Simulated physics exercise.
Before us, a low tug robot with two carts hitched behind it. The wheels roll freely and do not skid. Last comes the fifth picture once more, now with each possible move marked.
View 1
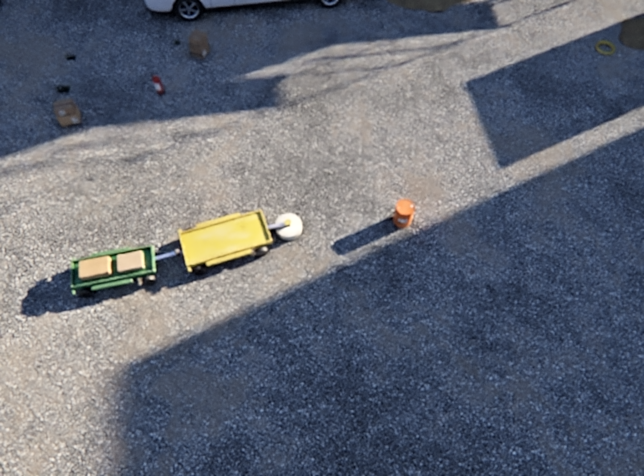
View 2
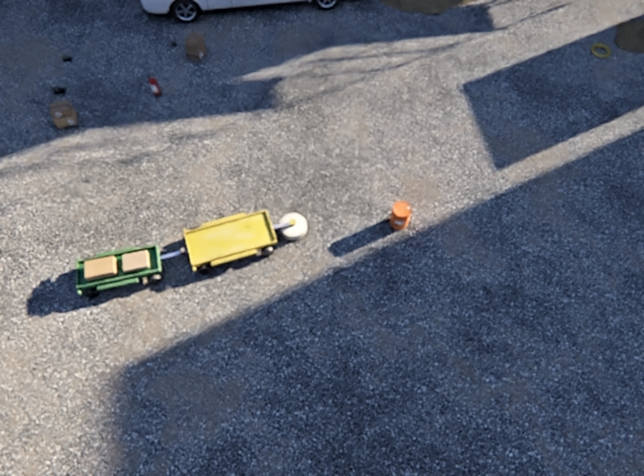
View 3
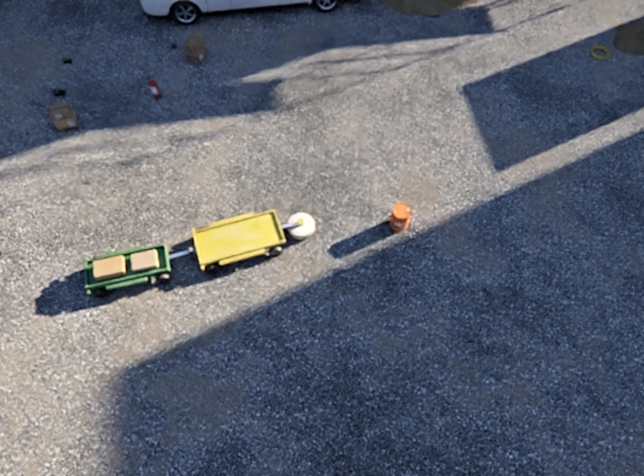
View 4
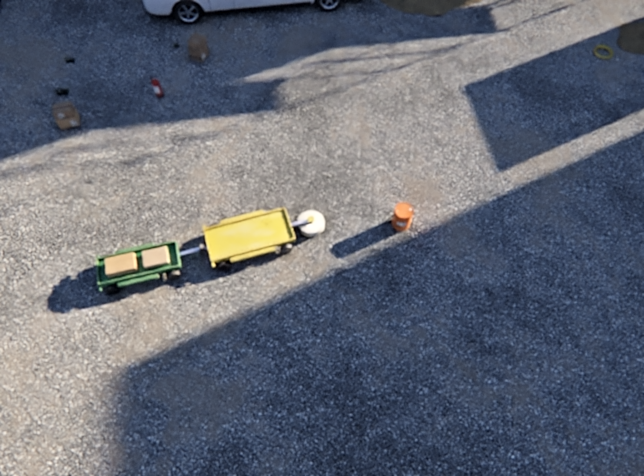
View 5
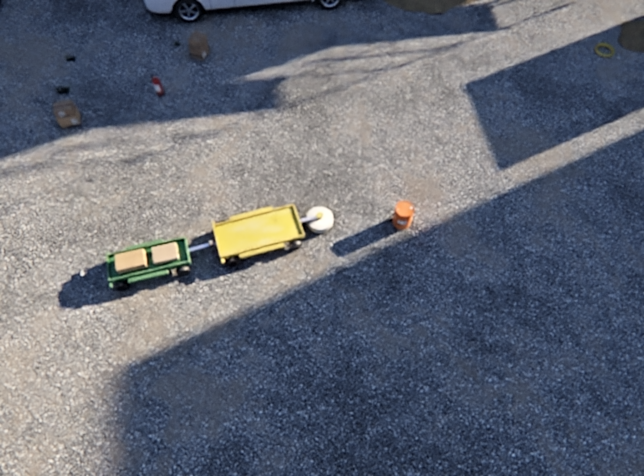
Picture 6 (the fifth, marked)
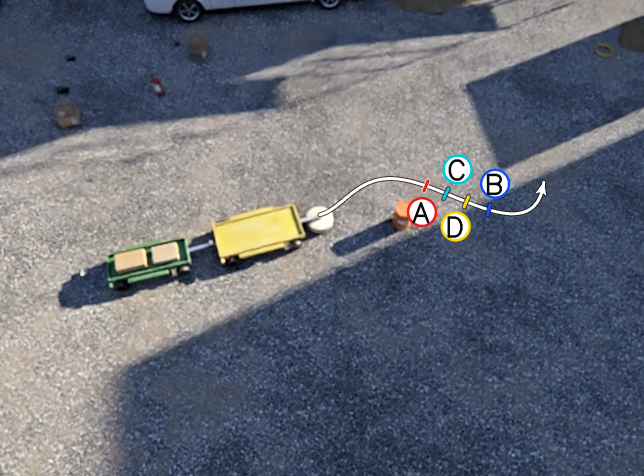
At the start, a small round white robot sits at the front of a yellow cart and a green cart carrying two boxes on sunlit gravel, left of an orange keg. The robot then pulls both carts slowly a short way right, narrowing the gap to the keg, which stays in place.
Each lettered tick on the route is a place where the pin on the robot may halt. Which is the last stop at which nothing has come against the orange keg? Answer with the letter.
A is the last safe stop.
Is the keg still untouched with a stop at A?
For that mark, yes.
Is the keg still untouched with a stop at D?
No.
On the marked copy, A at (426, 186); B at (489, 210); C at (446, 194); D at (466, 202); the route from (320, 215) via (440, 191) to (544, 182).
With A. Early on, robot (352, 197), last cart (192, 248).
Further on, robot (389, 183), last cart (235, 236).
At the end, robot (425, 190), last cart (268, 225); nothing has been touched.
As for the rest, B is too far, the keg has been hit; C is too far, the keg has been hit; D is too far, the keg has been hit.
